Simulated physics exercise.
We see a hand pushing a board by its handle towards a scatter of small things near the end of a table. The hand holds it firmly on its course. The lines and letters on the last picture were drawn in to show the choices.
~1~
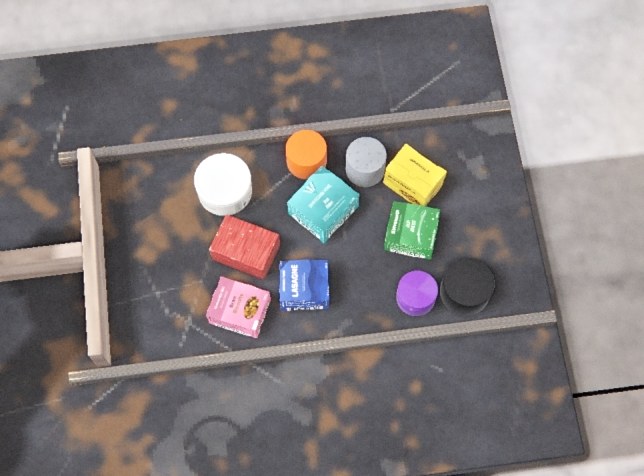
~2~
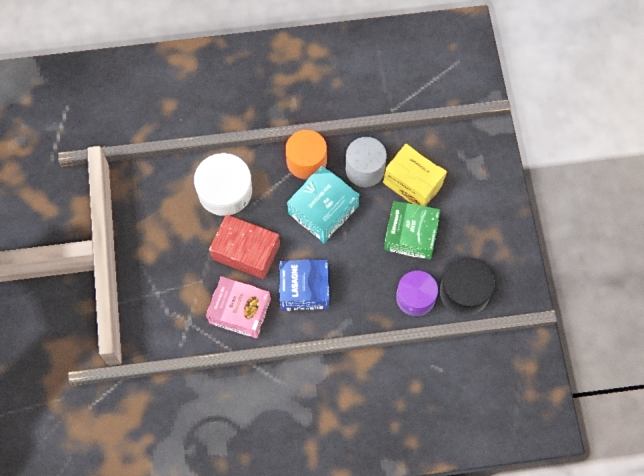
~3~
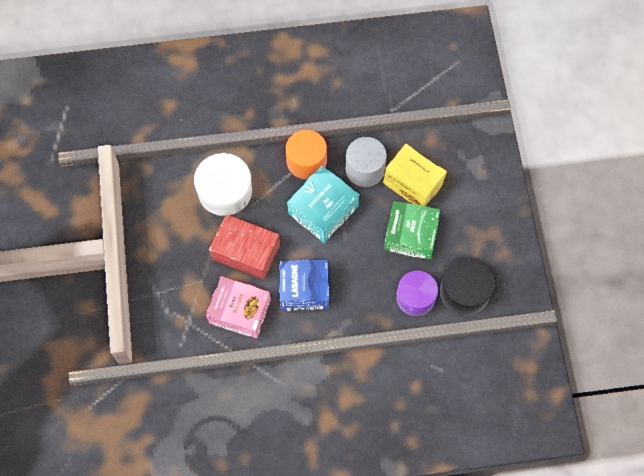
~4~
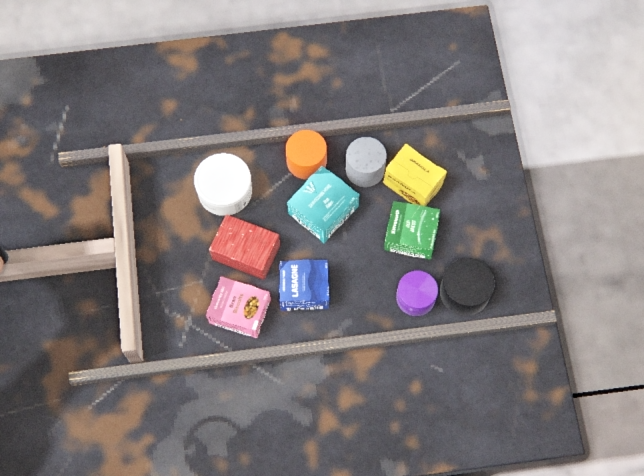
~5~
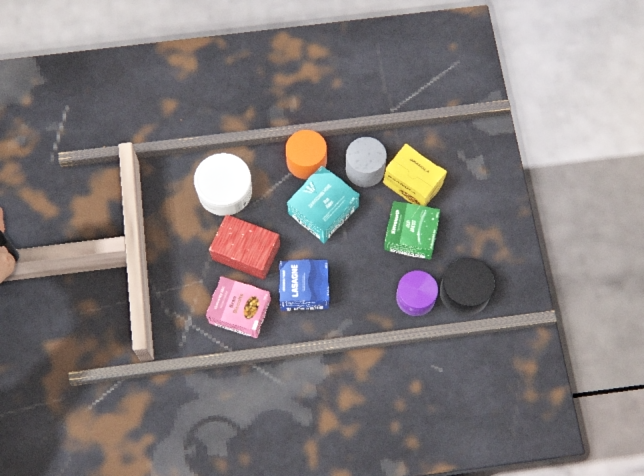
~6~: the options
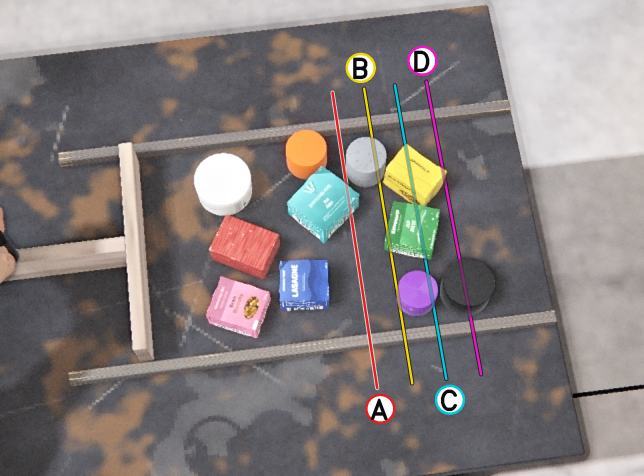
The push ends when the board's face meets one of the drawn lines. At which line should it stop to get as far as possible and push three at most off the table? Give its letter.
As far as mark C.
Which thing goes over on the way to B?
It is the black pot.
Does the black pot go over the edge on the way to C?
Yes.
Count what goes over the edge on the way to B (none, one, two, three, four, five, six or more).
One.
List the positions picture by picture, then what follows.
The first frame shows orange pot (307, 155); red block (245, 247); yellow packet (415, 178).
The second frame shows board (99, 246); turquoise packet (323, 204).
The third frame shows board (111, 245); black pot (467, 286).
The fourth frame shows board (122, 244); blue packet (304, 285).
The fifth frame shows board (132, 242); grey pot (365, 163); white jar (224, 185); orange pot (307, 155).
On the marked copy, A at (354, 232); B at (387, 228); C at (419, 224); D at (452, 220).
Following C. Soon after the start, board (236, 230); pink packet (278, 298); white jar (266, 180).
Later, board (339, 217); black pot (521, 279); purple tin (477, 290).
In the end, board (417, 208); purple tin over the edge; black pot over the edge; two fallen.
As for the rest, A is within the limit but short; B is within the limit but short; D drops four.
